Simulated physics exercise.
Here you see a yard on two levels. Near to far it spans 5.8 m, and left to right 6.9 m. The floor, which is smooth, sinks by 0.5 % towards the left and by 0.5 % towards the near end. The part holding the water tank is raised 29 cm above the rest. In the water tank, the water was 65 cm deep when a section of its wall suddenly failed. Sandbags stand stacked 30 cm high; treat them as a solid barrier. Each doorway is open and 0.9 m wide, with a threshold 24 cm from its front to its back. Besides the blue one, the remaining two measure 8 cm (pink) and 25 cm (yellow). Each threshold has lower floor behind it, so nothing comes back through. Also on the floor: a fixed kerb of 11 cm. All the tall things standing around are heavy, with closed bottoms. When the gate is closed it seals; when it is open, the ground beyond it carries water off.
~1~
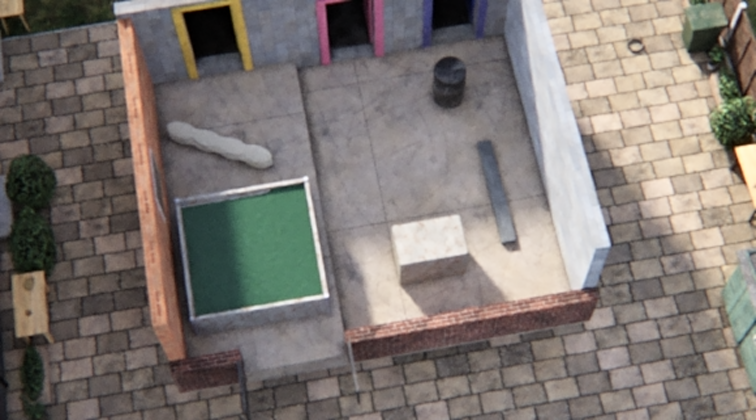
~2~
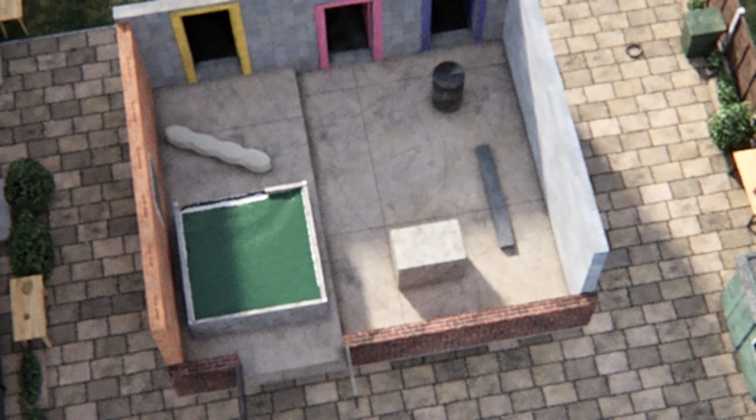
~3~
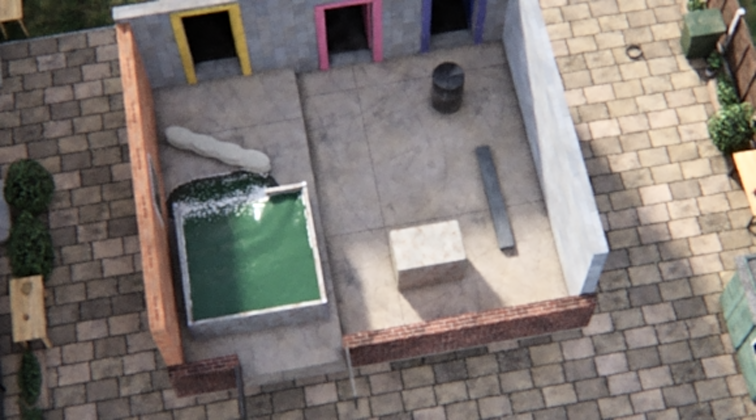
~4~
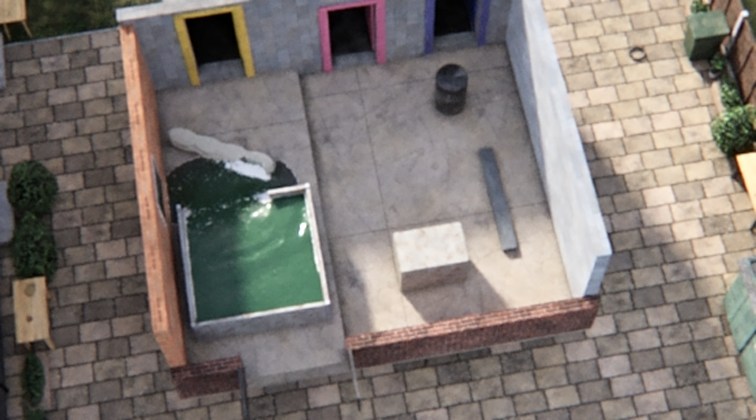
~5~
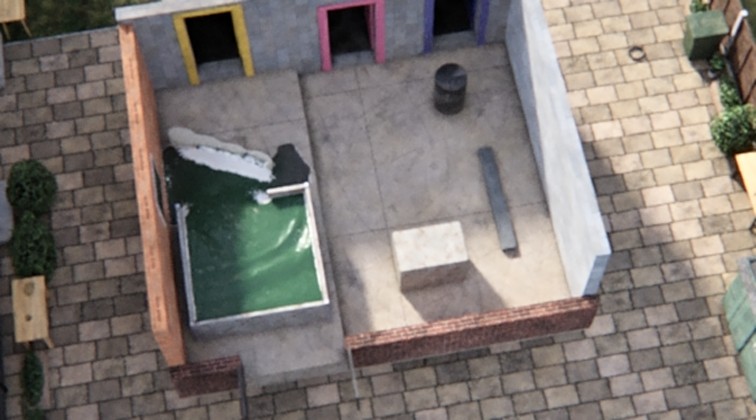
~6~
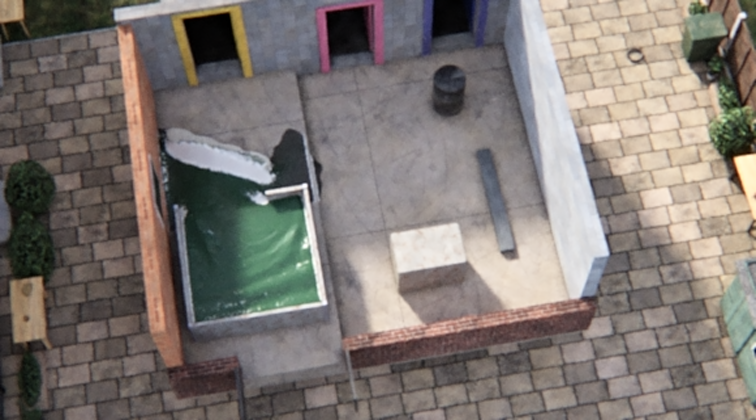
To begin with, the green water in the walled tank at the left of the yard lies still. Then the tank's far wall gives way, and foaming water pours out through the gap, spreads back to the pale sandbags and runs along them, while a dark wet patch extends to the right.
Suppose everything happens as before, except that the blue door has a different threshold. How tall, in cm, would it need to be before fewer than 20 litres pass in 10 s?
I would say roughly 8.5 cm.
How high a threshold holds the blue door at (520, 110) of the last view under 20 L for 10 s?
It needs roughly 11.5 cm.
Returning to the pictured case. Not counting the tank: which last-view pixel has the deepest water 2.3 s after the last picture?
(187, 375).
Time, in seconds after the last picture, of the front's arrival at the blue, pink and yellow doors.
At blue it's 2.6 s, at pink 1.6 s, and at yellow 0.8 s.
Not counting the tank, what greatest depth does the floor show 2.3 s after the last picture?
Max depth: Around 46 cm.
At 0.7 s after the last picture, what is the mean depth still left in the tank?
43 cm, roughly.
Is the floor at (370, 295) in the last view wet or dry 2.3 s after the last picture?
That spot is untouched.
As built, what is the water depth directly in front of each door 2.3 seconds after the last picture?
Reading in centimetres: Blue = 0, pink = 7, yellow = 18.
Then, 0.7 s after the last picture water covers 20 % of the floor, deepest (59 cm) near (162, 165); it has not reached the blue door.
Then, 2.3 s after the last picture water covers 50 % of the floor, deepest (46 cm) near (187, 375); it has not reached the blue door.
Then, 9.3 s after the last picture water covers 95 % of the floor, deepest (17 cm) near (187, 375); 7 cm at the blue door, 0 litres in over its 20 cm threshold.
At the blue door as built, the water peaked near 15 cm, 4.7 s after the last picture.
With a threshold of 7.5 cm, 28 litres would have come in within the 10 s; with 10 cm, 11 litres. So under 20 litres takes about 8.5 cm.
